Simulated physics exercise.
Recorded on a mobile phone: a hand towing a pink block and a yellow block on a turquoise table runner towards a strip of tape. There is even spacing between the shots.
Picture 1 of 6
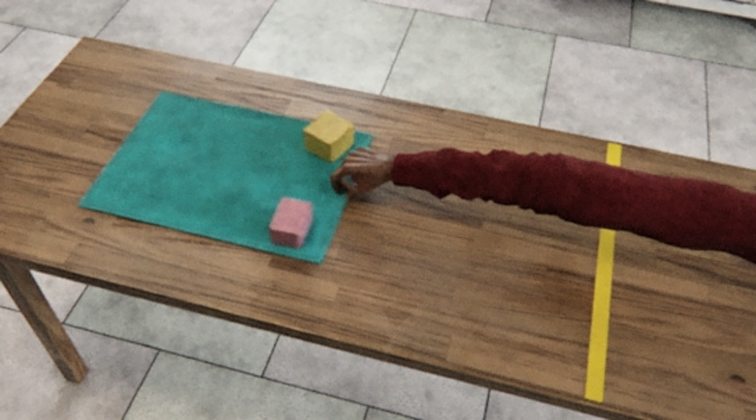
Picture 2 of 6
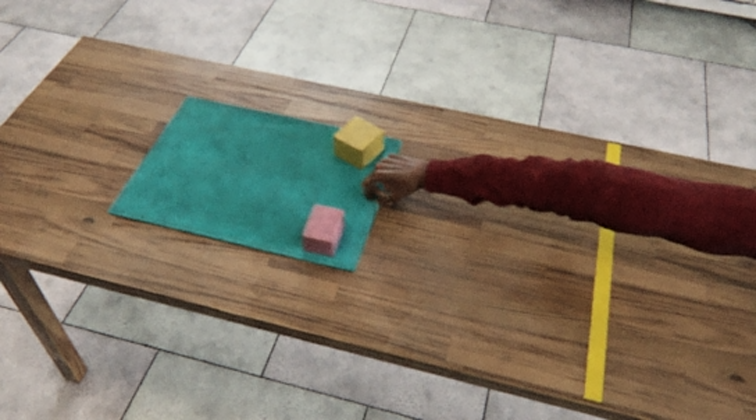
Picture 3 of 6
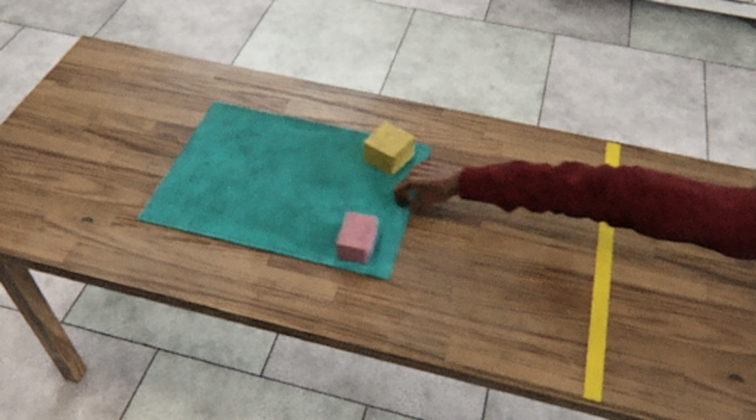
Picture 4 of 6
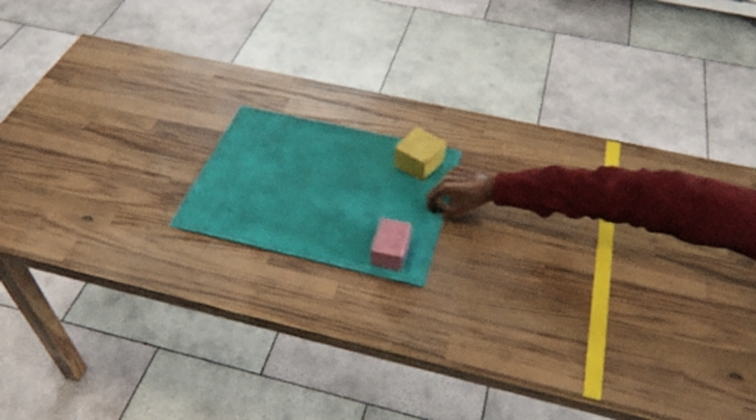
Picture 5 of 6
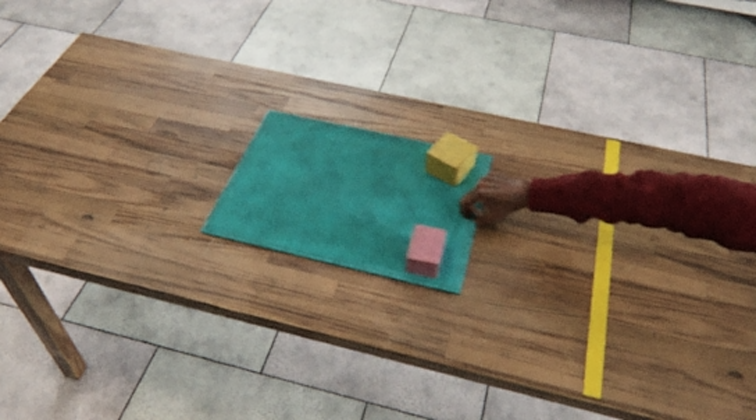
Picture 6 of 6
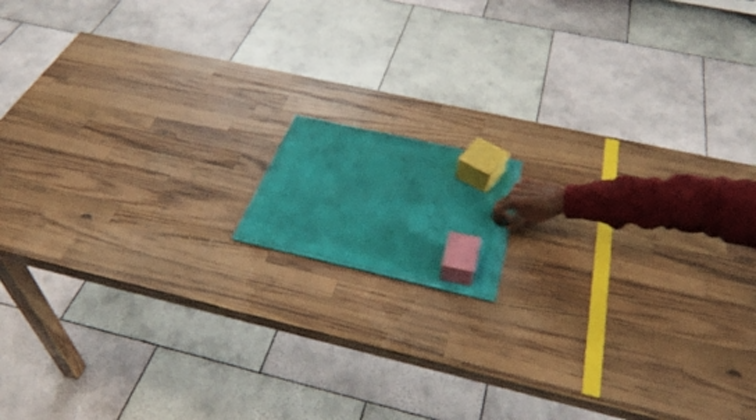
A hand in a dark red sleeve steadily pulled a turquoise table runner to the right across a wooden table, and the yellow and pink blocks rode along on it, drawing closer to a yellow tape strip.
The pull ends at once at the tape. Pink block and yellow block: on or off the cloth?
Pink block off, yellow block off.
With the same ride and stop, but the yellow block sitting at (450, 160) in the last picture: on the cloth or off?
Placed there, it goes over the edge, I'd say.
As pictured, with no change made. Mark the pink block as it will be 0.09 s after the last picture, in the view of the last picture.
At that time it is at about pixel (525, 274).
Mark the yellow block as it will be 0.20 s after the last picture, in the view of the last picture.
Its middle is then about (608, 192) in the last view.
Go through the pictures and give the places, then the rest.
In the first picture, table runner end (320, 264); pink block (290, 215); yellow block (329, 127); tape (596, 373).
In the second picture, table runner end (354, 272), far hem (108, 213); yellow block (359, 133).
In the third picture, table runner end (388, 280); pink block (357, 230).
In the fourth picture, table runner end (423, 287), far hem (169, 226); yellow block (421, 144).
In the fifth picture, table runner end (459, 294); pink block (427, 243).
In the sixth picture, table runner end (495, 302), far hem (232, 239); pink block (462, 251); yellow block (484, 155); tape (593, 368).
Then, 0.09 s on from there, hem short of the tape; pink block on the cloth near (526, 274); yellow block on the cloth near (541, 177).
Then, 0.20 s on from there, hem at the tape; pink block ahead of the hem near (601, 291); yellow block ahead of the hem near (608, 192).
In the end, hem at the tape; pink block ahead of the hem near (669, 309); yellow block ahead of the hem near (670, 206). The pink block leaves the cloth and the yellow block shoots off the front.
